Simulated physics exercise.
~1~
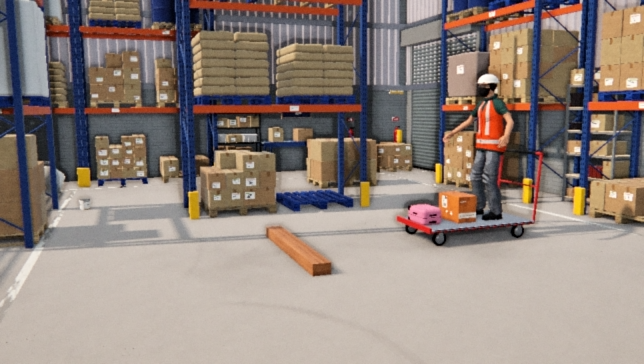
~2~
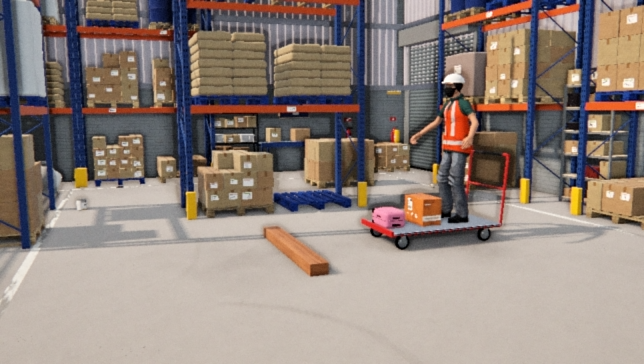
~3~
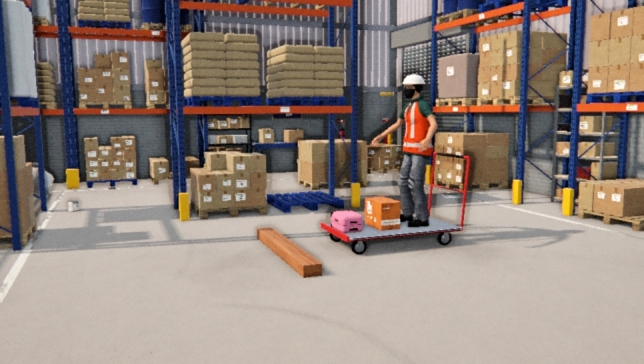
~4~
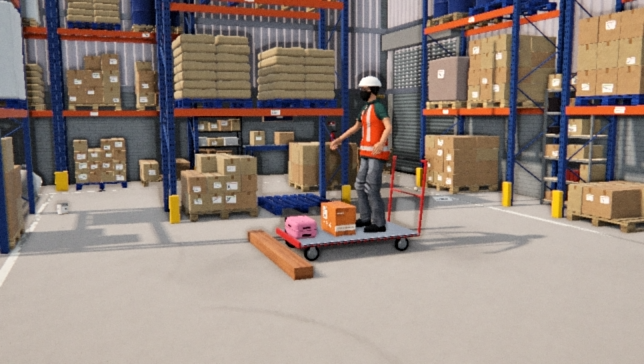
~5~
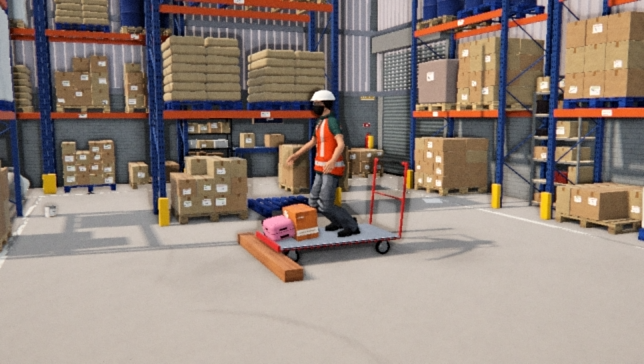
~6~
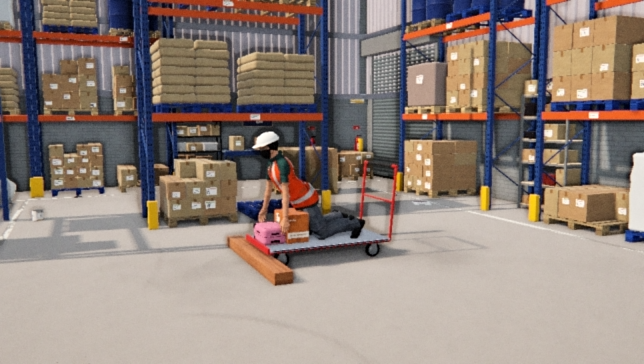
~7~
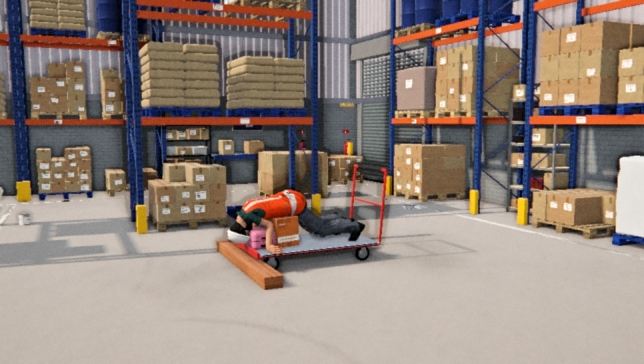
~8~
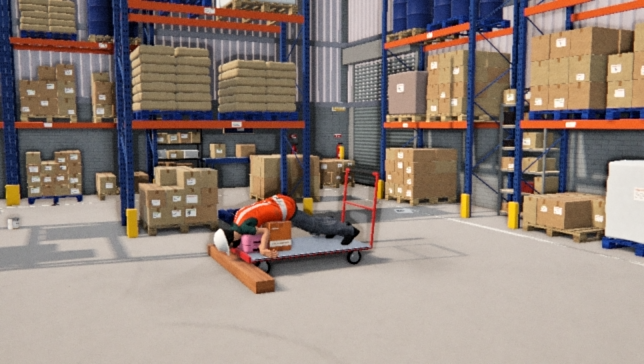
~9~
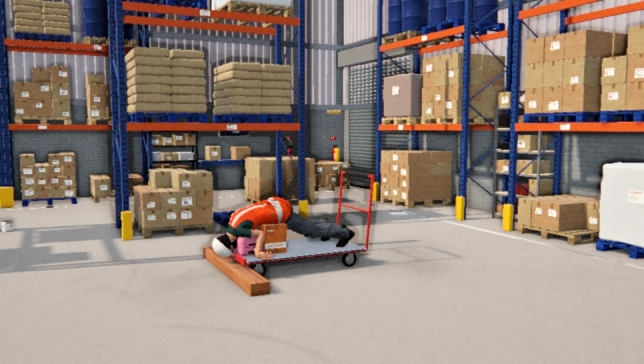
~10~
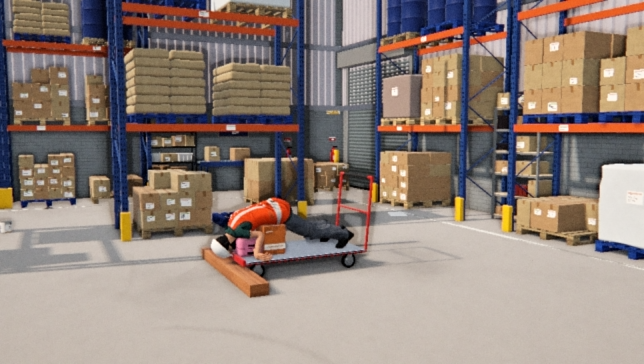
At the start, a person in a white helmet and orange safety vest stands on a flat trolley rolling left across a warehouse floor, with an orange box and a pink suitcase in front. A reddish-brown beam lies ahead. The trolley reaches the beam and stops against it, staying flat, while the suitcase turns slightly. The rider's knees fold, and the body pitches forward over the luggage. The torso drops onto the box and suitcase, head toward the beam. It ends with the rider slumped face down, legs stretched along the deck, and both pieces still aboard.
